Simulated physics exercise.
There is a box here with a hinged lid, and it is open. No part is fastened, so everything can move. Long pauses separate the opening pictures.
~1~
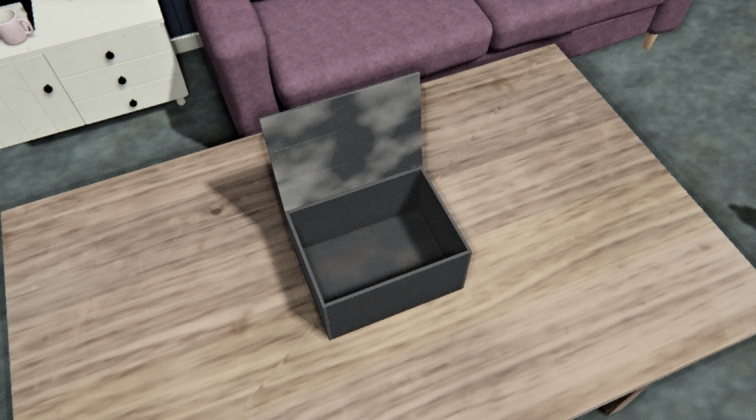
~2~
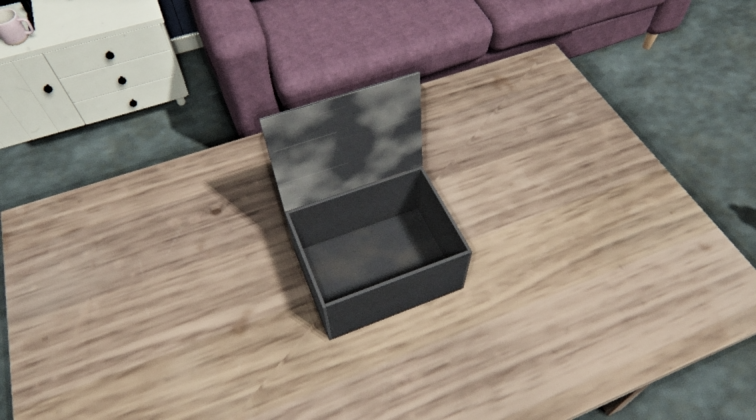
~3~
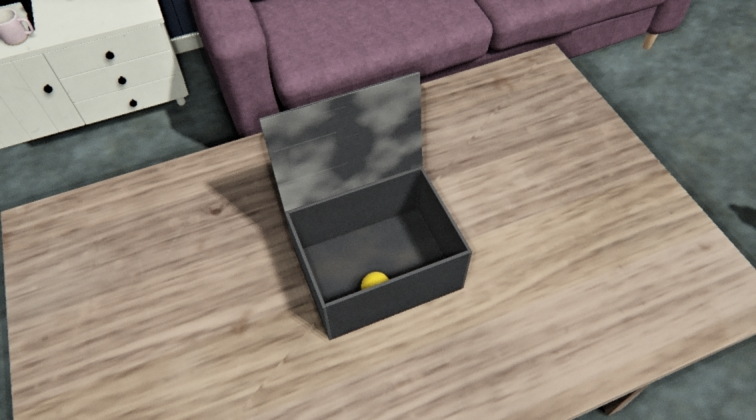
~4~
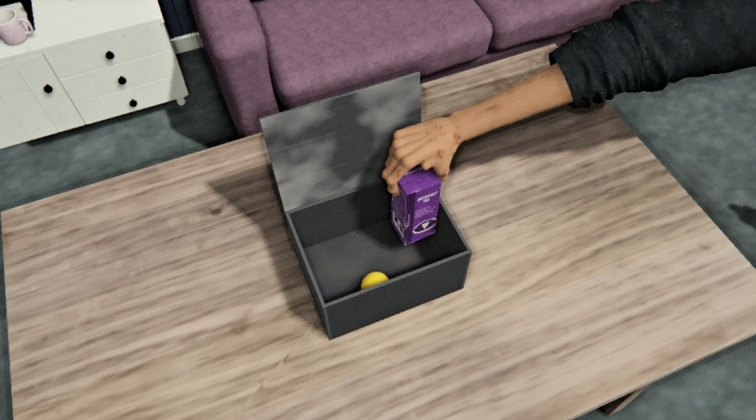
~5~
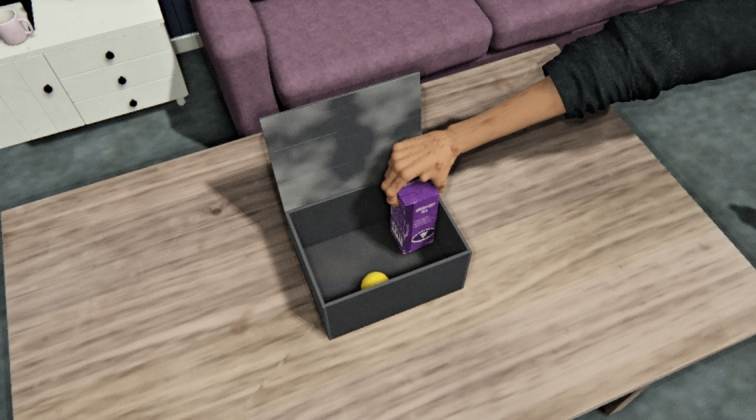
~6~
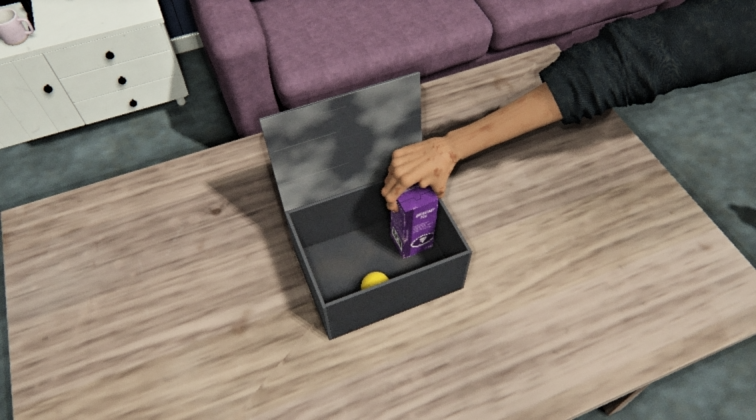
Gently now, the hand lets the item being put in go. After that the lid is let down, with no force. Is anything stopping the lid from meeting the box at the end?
Propped up.
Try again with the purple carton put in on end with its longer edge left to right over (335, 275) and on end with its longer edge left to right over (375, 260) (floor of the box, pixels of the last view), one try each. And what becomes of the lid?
Well, first it won't go down, and then it won't go down.
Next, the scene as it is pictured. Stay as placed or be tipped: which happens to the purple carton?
Observation: It keeps the set orientation.
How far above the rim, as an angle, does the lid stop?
Some 40°.
Then, 1.20 s later than the last frame, lid starting down.
Then, 1.60 s later than the last frame, lid 58° above the rim.
When it is over, lid 39° above the rim; both as before. End places, in pixels of the last picture, purple carton near (413, 219).
